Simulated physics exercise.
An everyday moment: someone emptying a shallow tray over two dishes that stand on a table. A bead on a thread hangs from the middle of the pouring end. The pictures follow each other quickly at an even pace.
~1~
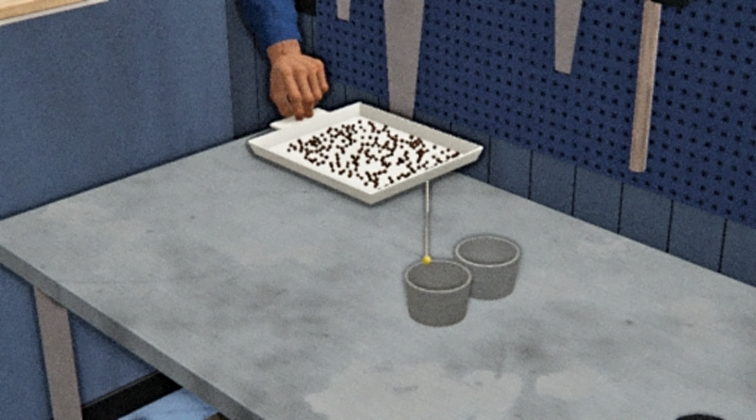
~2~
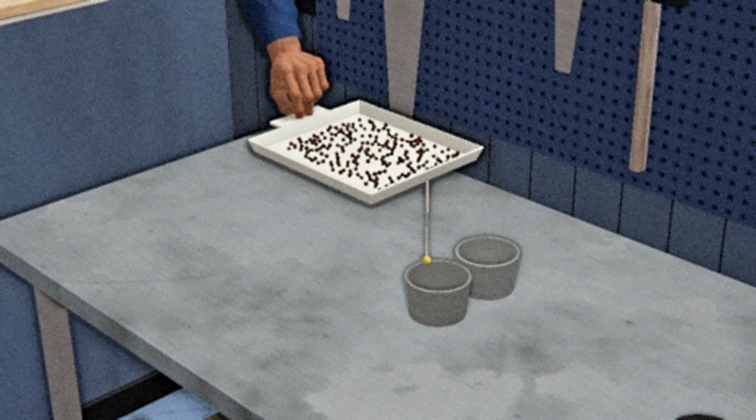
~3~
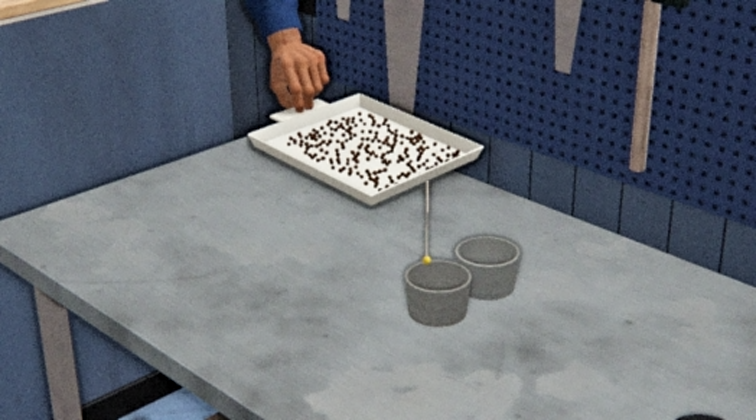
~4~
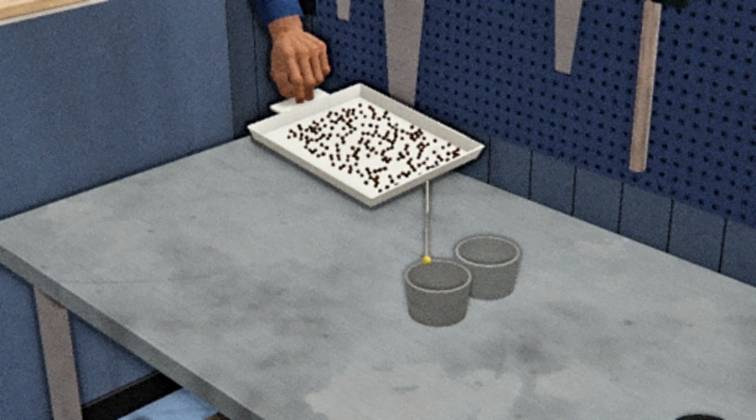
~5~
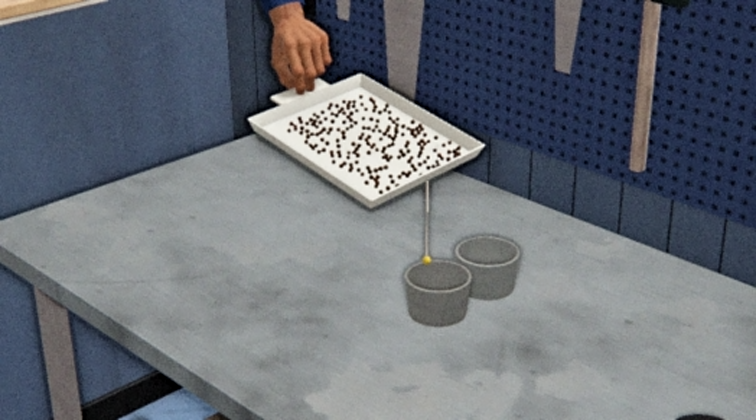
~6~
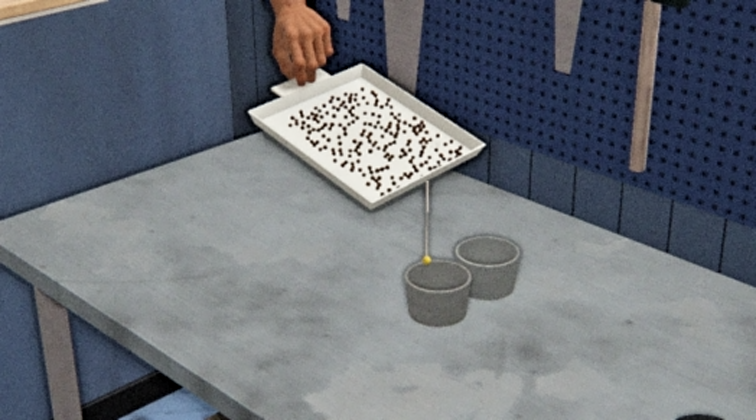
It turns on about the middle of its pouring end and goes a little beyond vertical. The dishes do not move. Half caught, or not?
They take only the smaller part between them.
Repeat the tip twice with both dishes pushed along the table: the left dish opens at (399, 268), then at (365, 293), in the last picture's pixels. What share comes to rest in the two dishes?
About 0 and 50 per cent.
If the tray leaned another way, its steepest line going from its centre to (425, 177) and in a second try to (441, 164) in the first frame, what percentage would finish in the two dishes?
About 60 and 100 per cent.
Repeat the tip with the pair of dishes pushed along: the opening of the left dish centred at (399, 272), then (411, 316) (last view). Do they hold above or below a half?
In turn: Not half; below a half.
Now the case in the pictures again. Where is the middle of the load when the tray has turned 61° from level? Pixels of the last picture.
Around (399, 188).
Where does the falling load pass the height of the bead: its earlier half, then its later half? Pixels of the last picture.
First near (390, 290), later near (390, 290).
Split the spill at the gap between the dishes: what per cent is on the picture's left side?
It comes to 90 per cent or so.
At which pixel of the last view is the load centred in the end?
Close to (396, 343).
Just after the last frame, tray tipped steeply; almost all on the tray; about a tenth outside both; just a few in the air.
A moment on, tray tipped past a quarter turn; just a few on the tray; about a tenth in the left dish; the larger part outside both; about a tenth in the air.
Further on, tray tipped past a quarter turn; about a tenth in the left dish; the larger part outside both.
When it is over, tray tipped past a quarter turn; about a tenth in the left dish; not one in the right dish; the larger part outside both.
